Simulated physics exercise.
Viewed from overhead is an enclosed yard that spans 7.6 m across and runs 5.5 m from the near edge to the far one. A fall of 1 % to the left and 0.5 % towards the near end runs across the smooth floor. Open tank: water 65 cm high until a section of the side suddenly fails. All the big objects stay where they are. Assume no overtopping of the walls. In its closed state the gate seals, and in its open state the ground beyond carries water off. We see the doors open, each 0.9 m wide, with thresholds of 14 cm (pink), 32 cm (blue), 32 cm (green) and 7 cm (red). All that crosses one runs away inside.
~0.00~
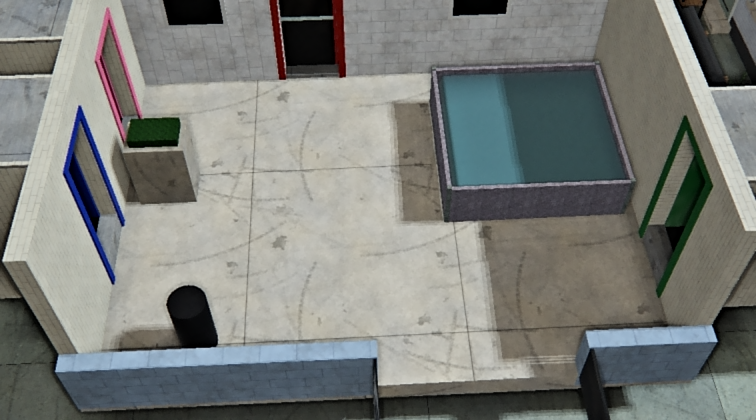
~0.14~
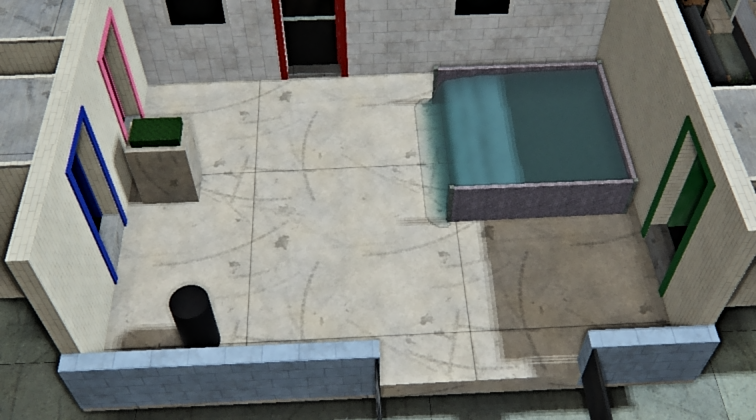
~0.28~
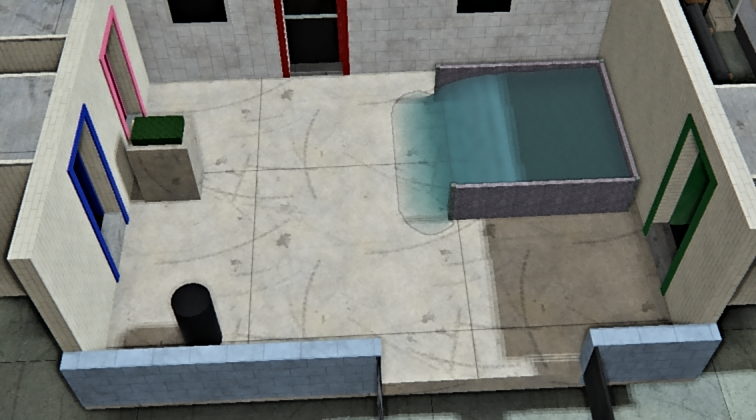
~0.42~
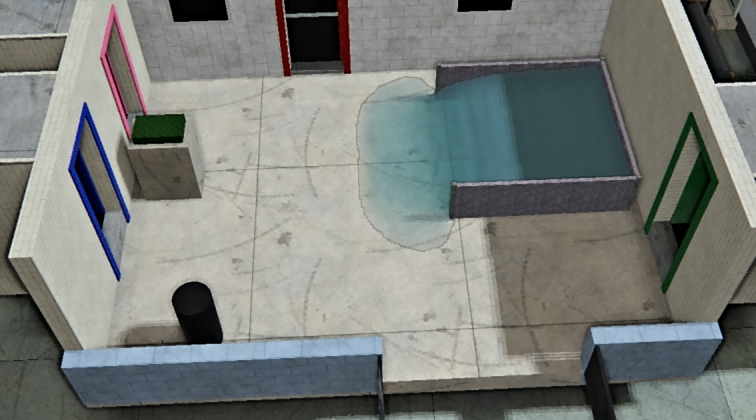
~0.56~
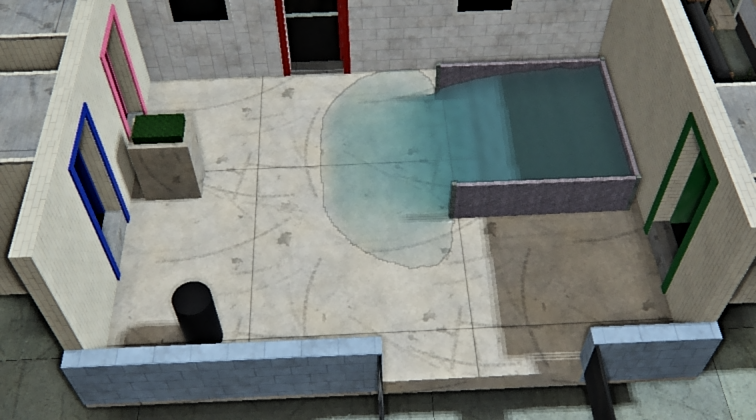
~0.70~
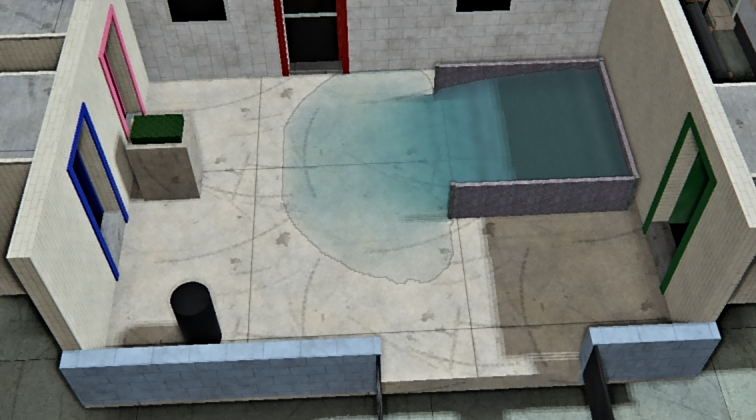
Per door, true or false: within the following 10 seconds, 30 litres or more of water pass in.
Pink door: True. Blue door: False. Green door: False. Red door: True.
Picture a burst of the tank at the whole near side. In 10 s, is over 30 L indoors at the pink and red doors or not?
Door pink stays within, door red stays within.
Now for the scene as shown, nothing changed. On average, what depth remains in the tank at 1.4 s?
It averages close to 38 centimetres.
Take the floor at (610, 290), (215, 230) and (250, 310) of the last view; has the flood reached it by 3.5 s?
Listed in sequence, the spots are bone dry, drenched and drenched.
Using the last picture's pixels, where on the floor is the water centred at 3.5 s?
Roughly (295, 186).
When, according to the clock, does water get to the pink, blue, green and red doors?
So pink at 1.4 s, blue at 1.6 s, green at 7.5 s, and red at 0.8 s.
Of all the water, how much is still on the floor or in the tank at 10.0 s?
Still there: Roughly 82 %.
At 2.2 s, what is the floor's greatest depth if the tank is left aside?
I'd put it at close to 41 cm.
After 1.4 s water covers 50 % of the floor and is deepest (33 cm) near (204, 183); pink door 6 cm at the sill, 0 L in, blue door not reached, green door not reached, red door 12 cm at the sill, 0 L in.
After 2.2 s water covers 65 % of the floor and is deepest (41 cm) near (149, 87); pink door 32 cm at the sill, 48 L in, blue door 26 cm at the sill, 0 L in, green door not reached, red door 14 cm at the sill, 12 L in.
After 3.5 s water covers 65 % of the floor and is deepest (44 cm) near (101, 379); pink door 34 cm at the sill, 219 L in, blue door 24 cm at the sill, 0 L in, green door not reached, red door 11 cm at the sill, 36 L in.
After 6.0 s water covers 80 % of the floor and is deepest (23 cm) near (122, 254); pink door 19 cm at the sill, 370 L in, blue door 22 cm at the sill, 0 L in, green door not reached, red door 14 cm at the sill, 53 L in.
After 10.0 s water covers 100 % of the floor and is deepest (14 cm) near (678, 350); pink door 12 cm at the sill, 381 L in, blue door 10 cm at the sill, 0 L in, green door 10 cm at the sill, 0 L in, red door 9 cm at the sill, 102 L in.
